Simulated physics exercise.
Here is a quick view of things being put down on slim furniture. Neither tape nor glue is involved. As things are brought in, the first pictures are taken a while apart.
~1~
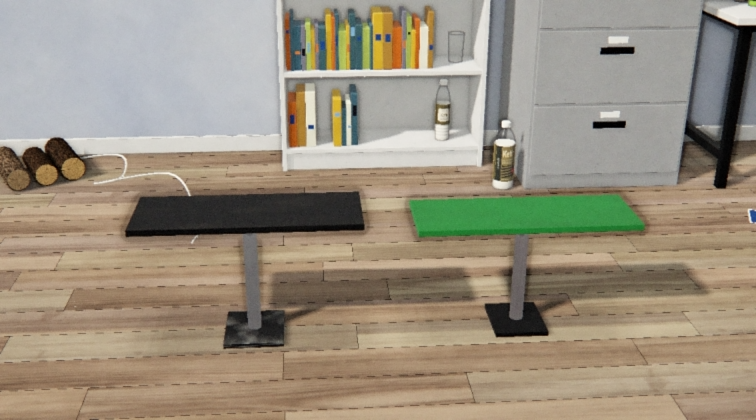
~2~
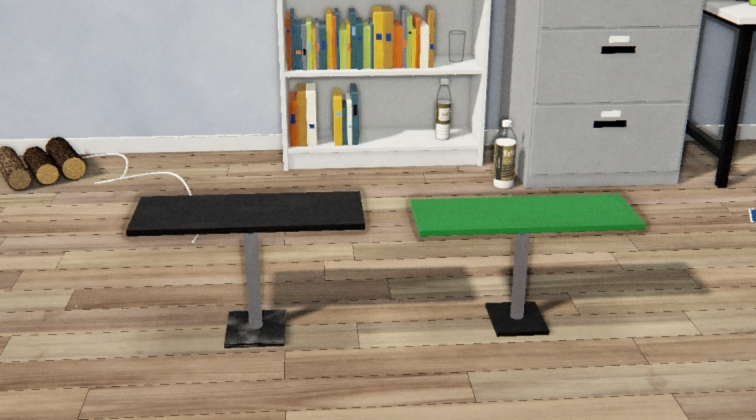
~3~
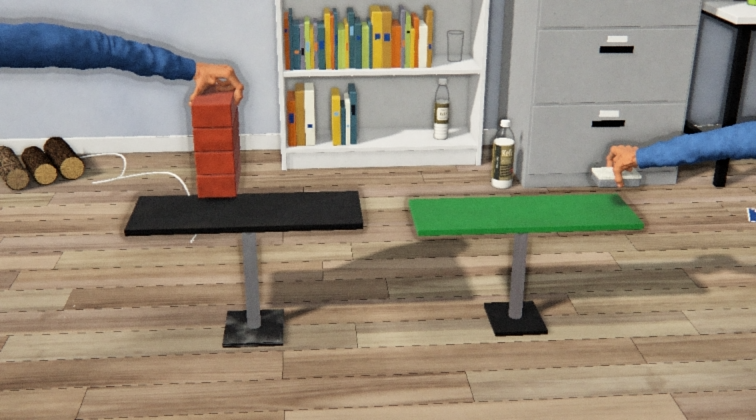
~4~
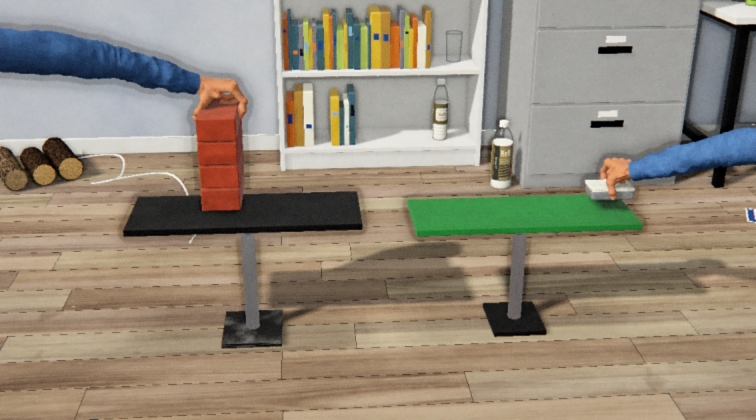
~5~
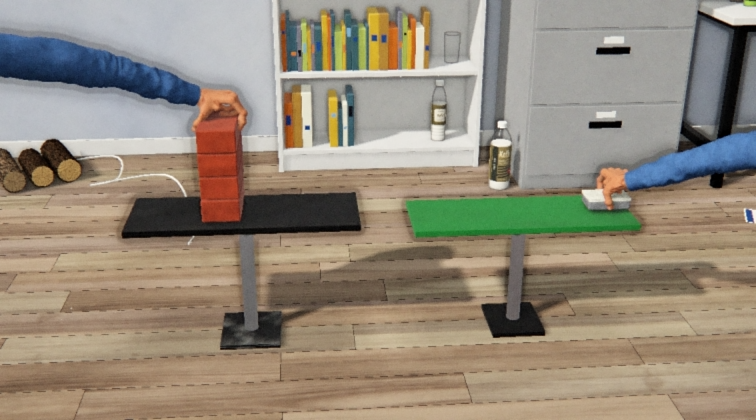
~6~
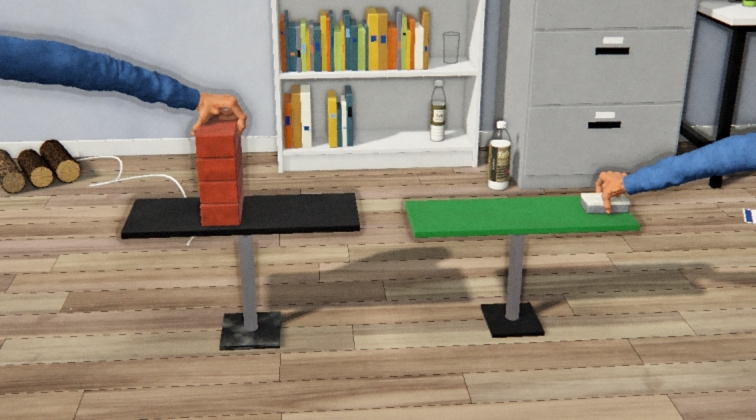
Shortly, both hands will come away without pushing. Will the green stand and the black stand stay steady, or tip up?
At the end, the green stand will keep upright by the look of it, the black stand will keep upright by the look of it.
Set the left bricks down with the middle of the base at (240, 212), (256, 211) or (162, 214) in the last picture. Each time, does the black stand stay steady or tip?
Order of results: Stands, stands, falls.
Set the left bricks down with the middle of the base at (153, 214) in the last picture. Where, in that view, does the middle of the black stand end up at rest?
Close to (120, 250).
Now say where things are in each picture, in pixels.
In the first picture, green stand (524, 215); black stand (248, 213).
In the second picture, black stand (249, 213).
In the third picture, still on the way; green stand (523, 214); right sponge (616, 177).
In the fourth picture, still on the way; black stand (246, 213); left bricks (222, 153).
In the fifth picture, still on the way; green stand (520, 215); right sponge (606, 200).
In the sixth picture, in place, still held; green stand (519, 216); black stand (244, 215); left bricks (221, 168).
Then, 0.28 s on from there, green stand at rest near (519, 216); black stand at rest near (244, 215).
In the end, the green stand keeps steady, near (519, 216); the black stand keeps steady, near (244, 215).
